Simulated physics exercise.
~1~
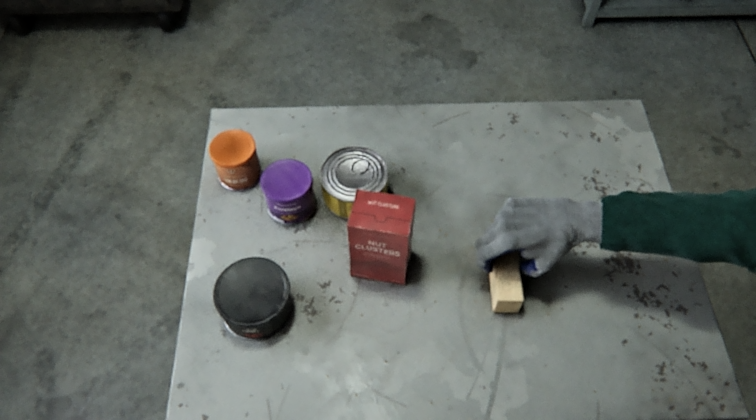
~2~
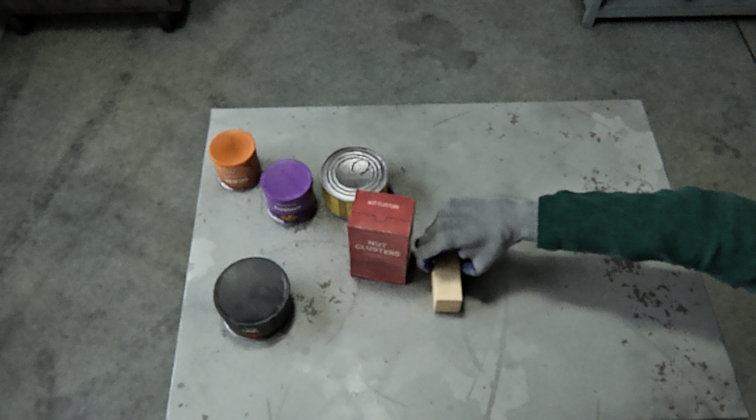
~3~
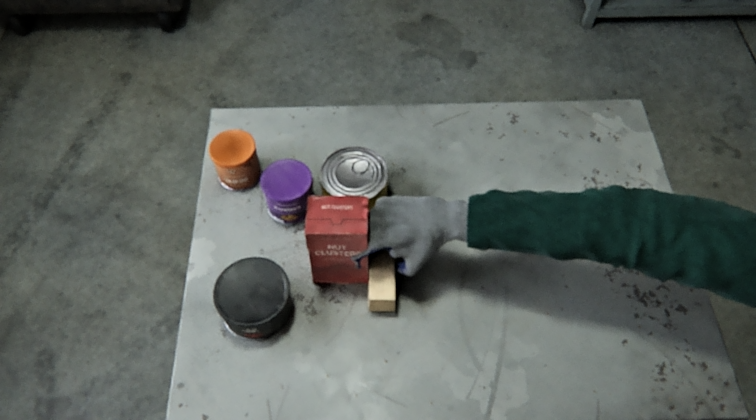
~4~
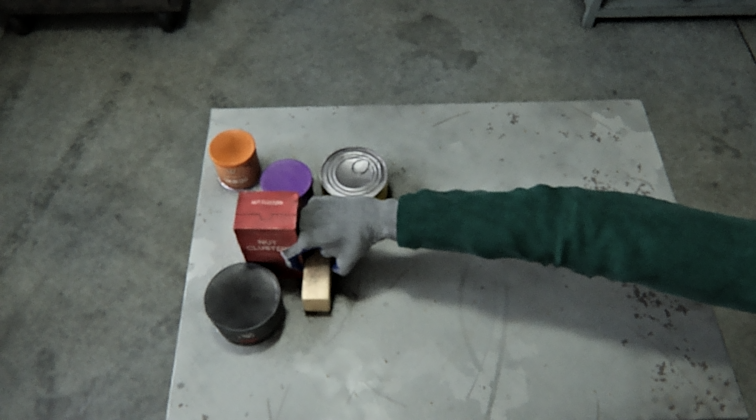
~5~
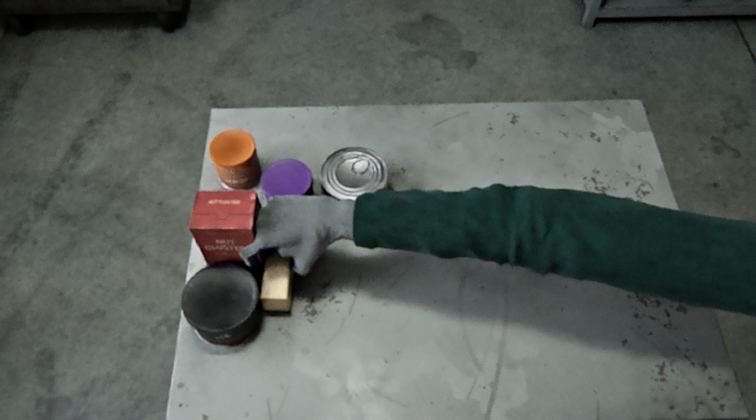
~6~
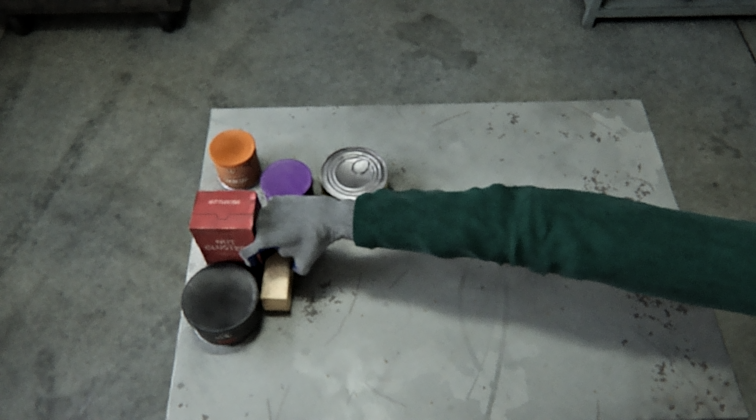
A gloved hand slides a wooden block left across a crowded table, pushing an upright red carton, which then shifts a black tub left as well. The hand stops with both moved and still standing, while the orange, purple and yellow containers stay in place.
